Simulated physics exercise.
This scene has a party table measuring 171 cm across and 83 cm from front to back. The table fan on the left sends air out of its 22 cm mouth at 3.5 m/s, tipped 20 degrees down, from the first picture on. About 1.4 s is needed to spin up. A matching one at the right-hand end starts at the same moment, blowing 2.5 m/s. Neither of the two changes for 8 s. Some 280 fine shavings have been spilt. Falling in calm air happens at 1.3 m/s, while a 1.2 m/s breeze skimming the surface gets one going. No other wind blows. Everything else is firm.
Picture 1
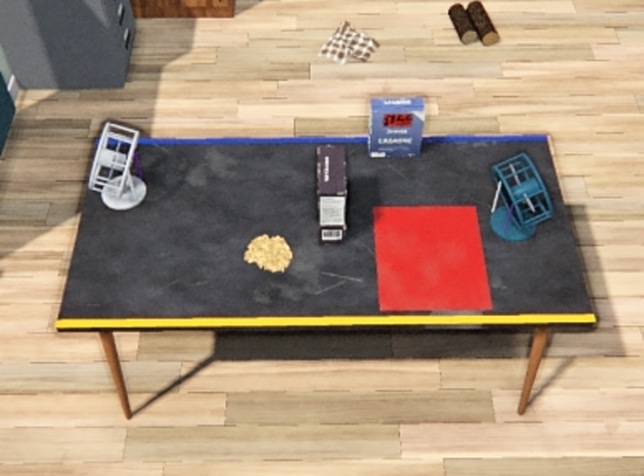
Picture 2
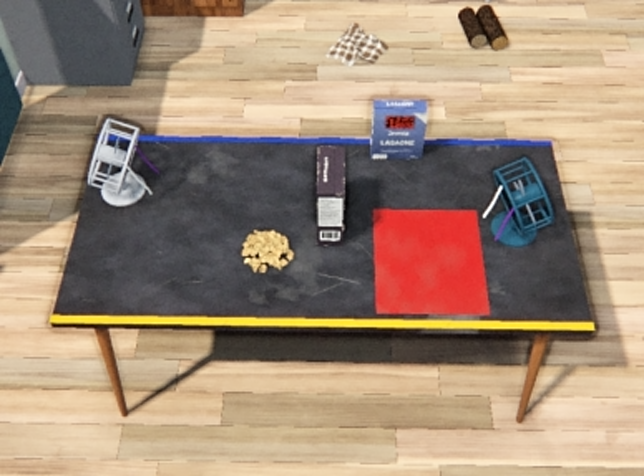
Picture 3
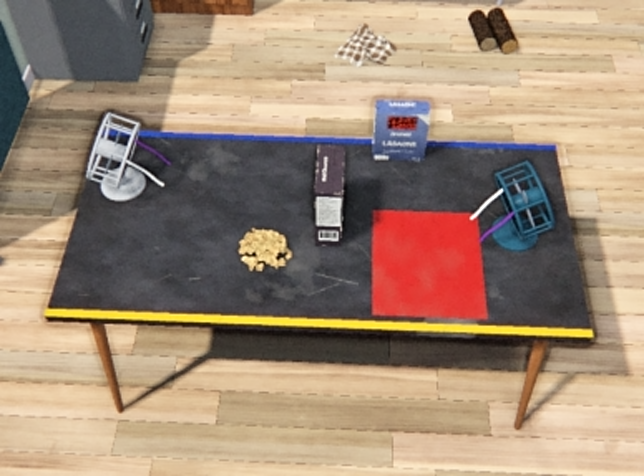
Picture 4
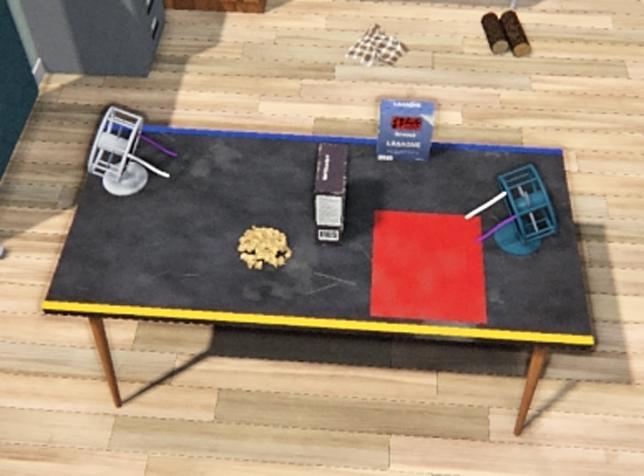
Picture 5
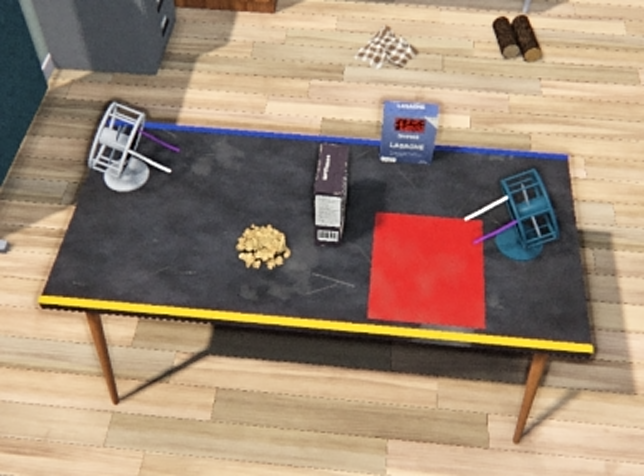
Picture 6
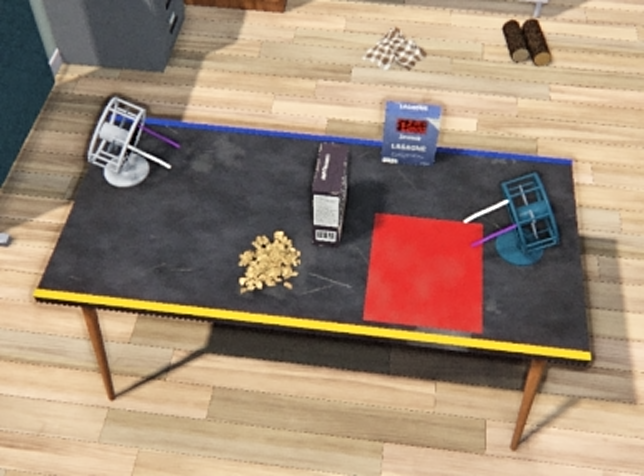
A dark table held two small fans, boxes, a red mat and a heap of pale flakes; streamers fluttered out from the fans, and later the heap spread slightly toward the yellow edge.
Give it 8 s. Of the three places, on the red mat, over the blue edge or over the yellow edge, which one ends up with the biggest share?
The biggest share is at the yellow place.
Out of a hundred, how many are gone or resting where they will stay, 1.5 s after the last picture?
About 100 %.
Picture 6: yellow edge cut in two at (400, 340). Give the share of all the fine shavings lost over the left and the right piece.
Roughly 100 % cross the left stretch, and around 0 % the right stretch.
Then, 0.5 s after the last picture the count stands so, 0 % are on the red mat, 100 % over the yellow edge and 0 % over the blue edge.
Then, 1.5 s after the last picture the count stands so, 0 % are on the red mat, 100 % over the yellow edge and 0 % over the blue edge.
Then, 3.3 s after the last picture the count stands so, 0 % are on the red mat, 100 % over the yellow edge and 0 % over the blue edge.
Then, 6.9 s after the last picture, at the end, 0 % are on the red mat, 100 % over the yellow edge and 0 % over the blue edge.
